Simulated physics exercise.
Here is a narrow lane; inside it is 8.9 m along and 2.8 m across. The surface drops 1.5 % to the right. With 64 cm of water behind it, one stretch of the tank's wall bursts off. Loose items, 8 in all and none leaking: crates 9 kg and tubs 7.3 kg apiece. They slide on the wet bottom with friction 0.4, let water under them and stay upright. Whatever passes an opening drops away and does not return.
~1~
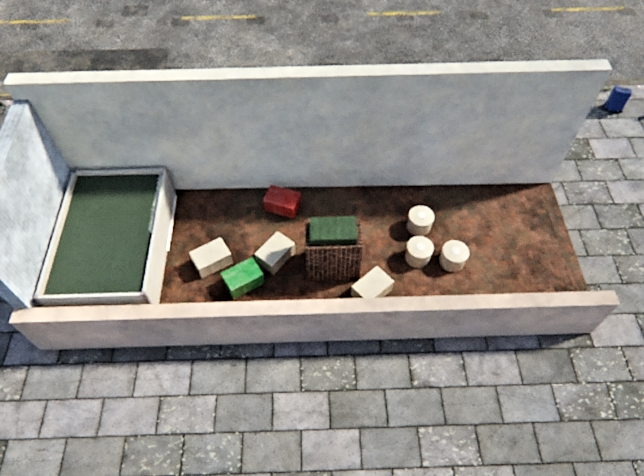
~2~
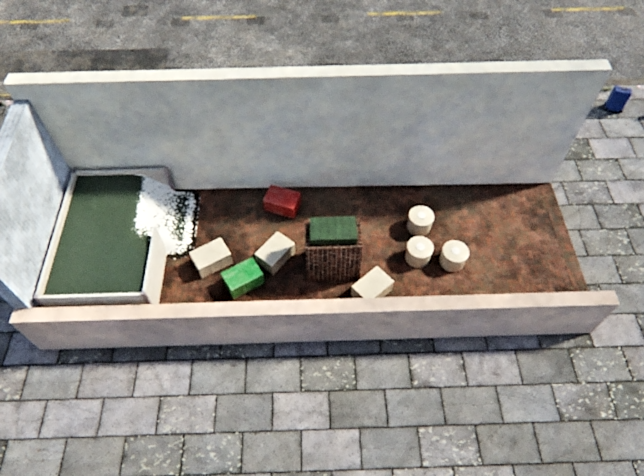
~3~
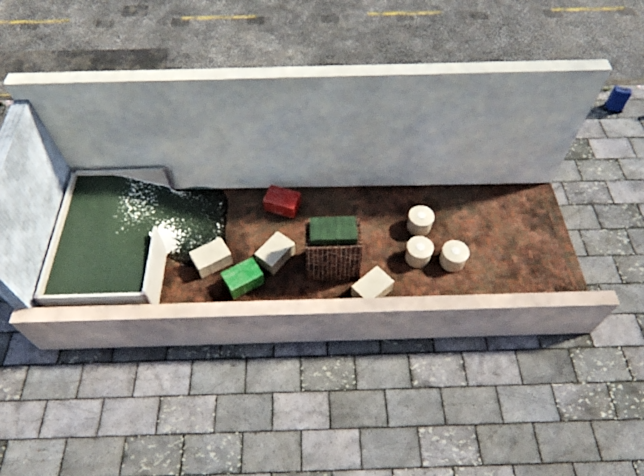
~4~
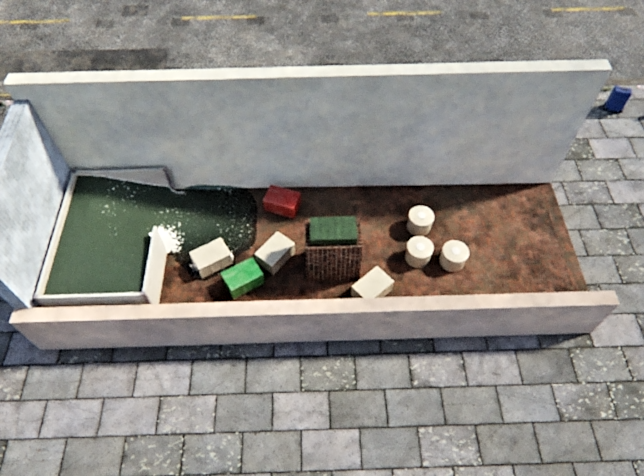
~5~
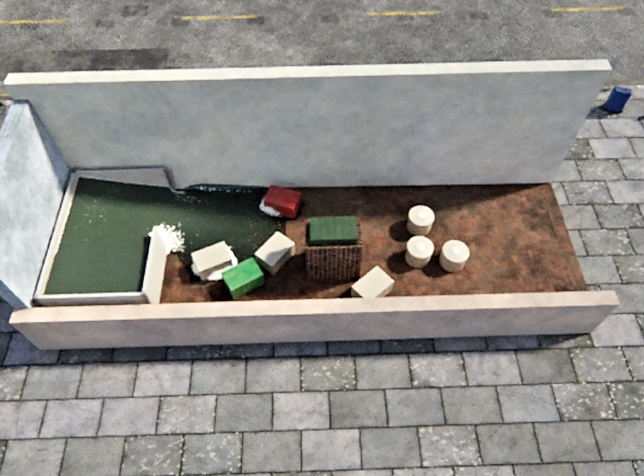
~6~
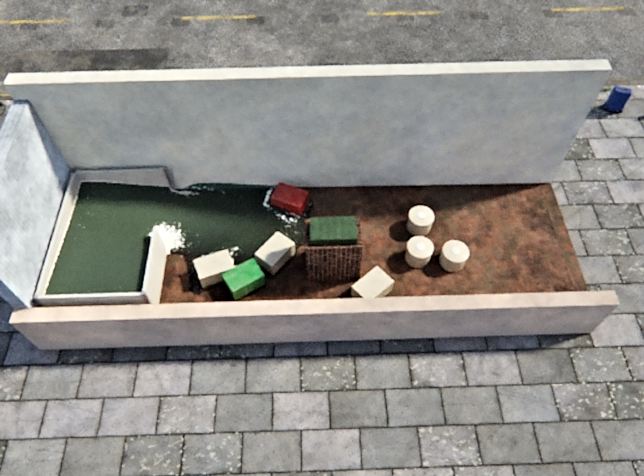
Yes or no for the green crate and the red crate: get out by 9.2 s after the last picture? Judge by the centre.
Green crate is kept in; red crate leaves.
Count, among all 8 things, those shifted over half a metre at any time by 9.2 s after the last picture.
That makes 7.
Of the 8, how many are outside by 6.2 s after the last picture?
4 of them.
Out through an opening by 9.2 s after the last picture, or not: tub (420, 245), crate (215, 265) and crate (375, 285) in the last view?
In that order: Out, inside, out.
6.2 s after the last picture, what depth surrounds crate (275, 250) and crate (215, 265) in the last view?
Roughly 5 and 3 cm.
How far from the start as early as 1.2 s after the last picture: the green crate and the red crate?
Roughly 50 and 350 cm by then.
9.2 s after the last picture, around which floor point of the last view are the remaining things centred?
Around (230, 277).
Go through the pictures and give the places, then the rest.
The first picture shows the green crate at (242, 274), on the bottom; the red crate at (282, 197) rests on the ground; 3.8 m2 under water; 0 of 8 have shifted.
The second picture shows the green crate at (242, 274), on the bottom; the red crate at (282, 197), on the bottom; 4.6 m2 under water; 0 of 8 have shifted.
The third picture shows the green crate at (242, 274) rests on the ground; the red crate at (282, 197) rests on the ground; water covers 5.5 m2; 0 of 8 have shifted.
The fourth picture shows the green crate at (242, 274), on the bottom; the red crate at (282, 197) rests on the ground; 6.4 m2 under water; 0 of 8 have shifted.
The fifth picture shows the green crate at (242, 274) rests on the ground; the red crate at (282, 196) rests on the ground; 7.4 m2 under water; 1 of 8 have shifted.
The sixth picture shows the green crate at (243, 275) rests on the ground; the red crate at (290, 194) rests on the ground, 15 cm from its start; water covers 8.2 m2; 2 of 8 have shifted.
Then, 1.2 s after the last picture the green crate is near (255, 294), 0.5 m from its start, aground; the red crate is near (460, 186), 3.4 m from its start, afloat; 0 of 8 are out; 1 afloat.
Then, 3.8 s after the last picture the green crate is near (243, 284), 0.2 m from its start, afloat; the red crate has gone out; 2 of 8 are out; 4 afloat.
Then, 6.2 s after the last picture the green crate is near (246, 273), 0.1 m from its start, aground; the red crate has gone out; 4 of 8 are out; 2 afloat.
Then, 9.2 s after the last picture the green crate is near (247, 273), 0.1 m from its start, aground; the red crate has gone out; 6 of 8 are out; 0 afloat.
